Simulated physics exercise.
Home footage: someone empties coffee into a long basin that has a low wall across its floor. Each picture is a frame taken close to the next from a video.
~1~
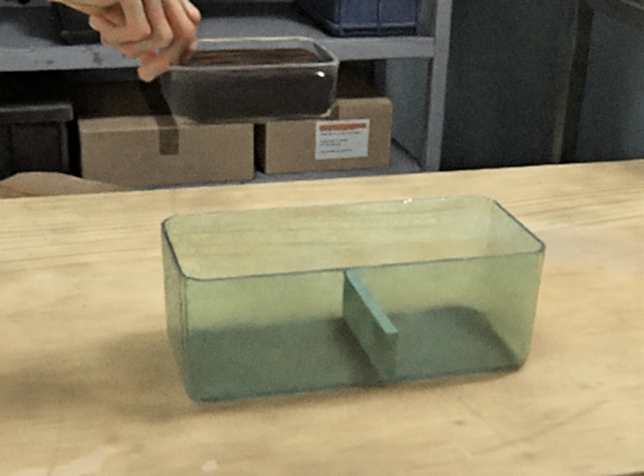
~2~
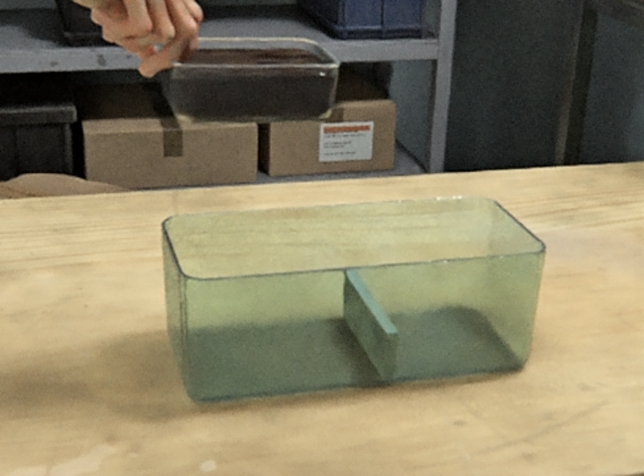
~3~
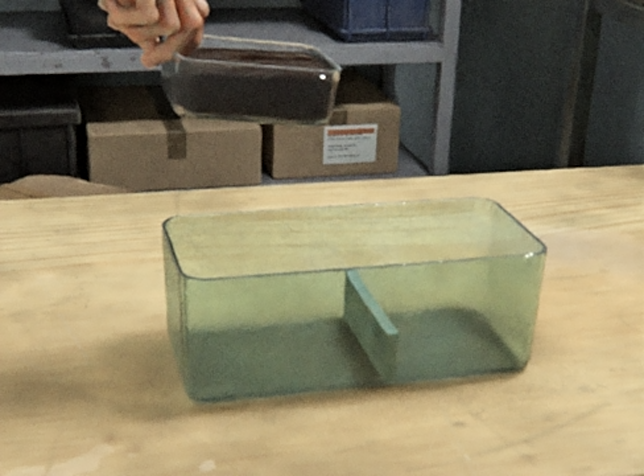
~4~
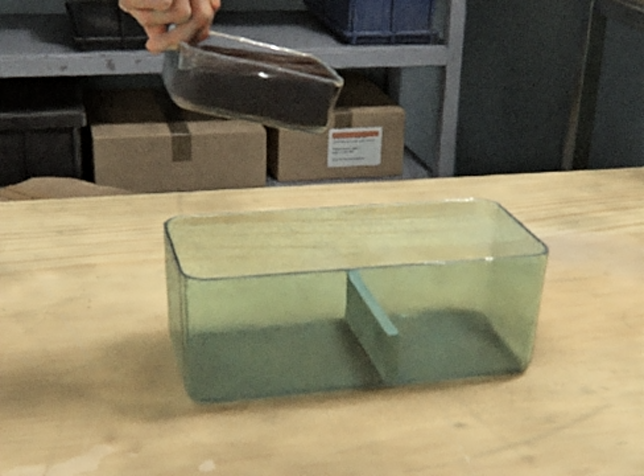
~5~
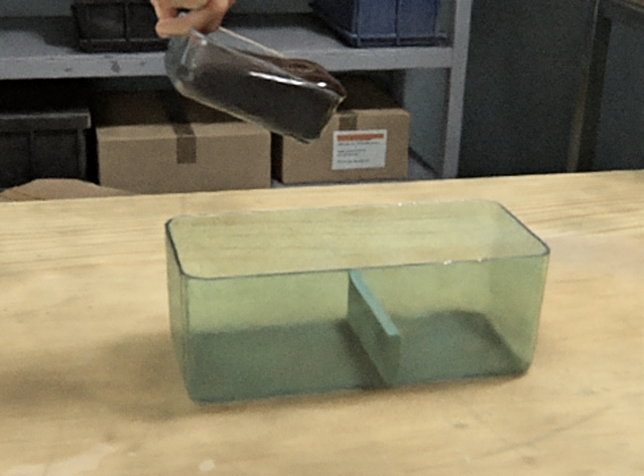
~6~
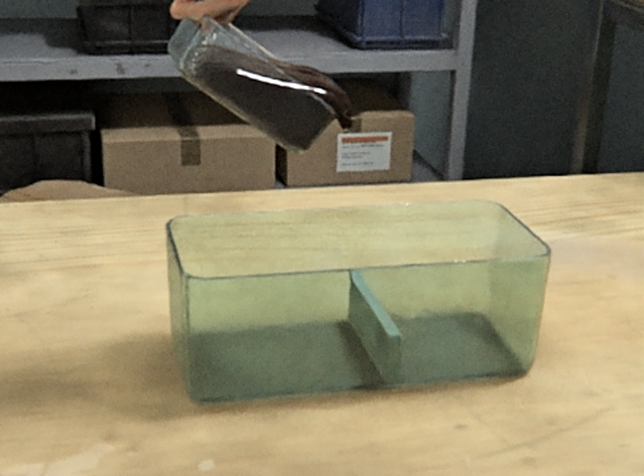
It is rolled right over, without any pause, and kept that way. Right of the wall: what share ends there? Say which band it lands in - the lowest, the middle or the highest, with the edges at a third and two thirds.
The share right of the wall is left at a third to two thirds.
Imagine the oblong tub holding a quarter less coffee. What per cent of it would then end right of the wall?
45 per cent.
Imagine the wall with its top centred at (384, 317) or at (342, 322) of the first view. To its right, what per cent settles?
Try 1: About 40 percent; try 2: About 75 percent.
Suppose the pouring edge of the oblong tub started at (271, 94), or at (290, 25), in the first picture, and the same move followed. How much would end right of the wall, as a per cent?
Start one gives some 5 %, start two some 15 %.
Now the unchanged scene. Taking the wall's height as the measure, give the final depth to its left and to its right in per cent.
Left near 20; right near 30.
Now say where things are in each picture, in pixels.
Tilt 0°; pouring edge (326, 52); surface from (167, 63) to (322, 58); the long basin's rim runs from (171, 250) to (518, 223); the wall's top is at (369, 301), in the first frame.
Tilt 2°; pouring edge (327, 55); surface from (168, 61) to (322, 59), in the second frame.
Tilt 6°; pouring edge (329, 62); surface from (170, 58) to (324, 63), in the third frame.
Tilt 14°; pouring edge (331, 73); surface from (173, 55) to (328, 67), in the fourth frame.
Tilt 24°; pouring edge (331, 87); surface from (176, 53) to (319, 72); 4 per cent is over the edge, in the fifth frame.
Tilt 36°; pouring edge (328, 104); surface from (175, 49) to (303, 73); 12 per cent is over the edge, in the sixth frame.
A moment on, the oblong tub is tipped right over and 3 per cent is still to pour, 17 is left of the wall and 48 right of it.
Next, the oblong tub is tipped right over and 0 per cent is still to pour, 35 is left of the wall and 60 right of it.
Then the oblong tub is tipped right over and 0 per cent is still to pour, 40 is left of the wall and 58 right of it.
Later the oblong tub is tipped right over and 0 per cent is still to pour, 40 is left of the wall and 57 right of it.
At rest 40 per cent lies left of the wall, 57 right of it and 3 outside.
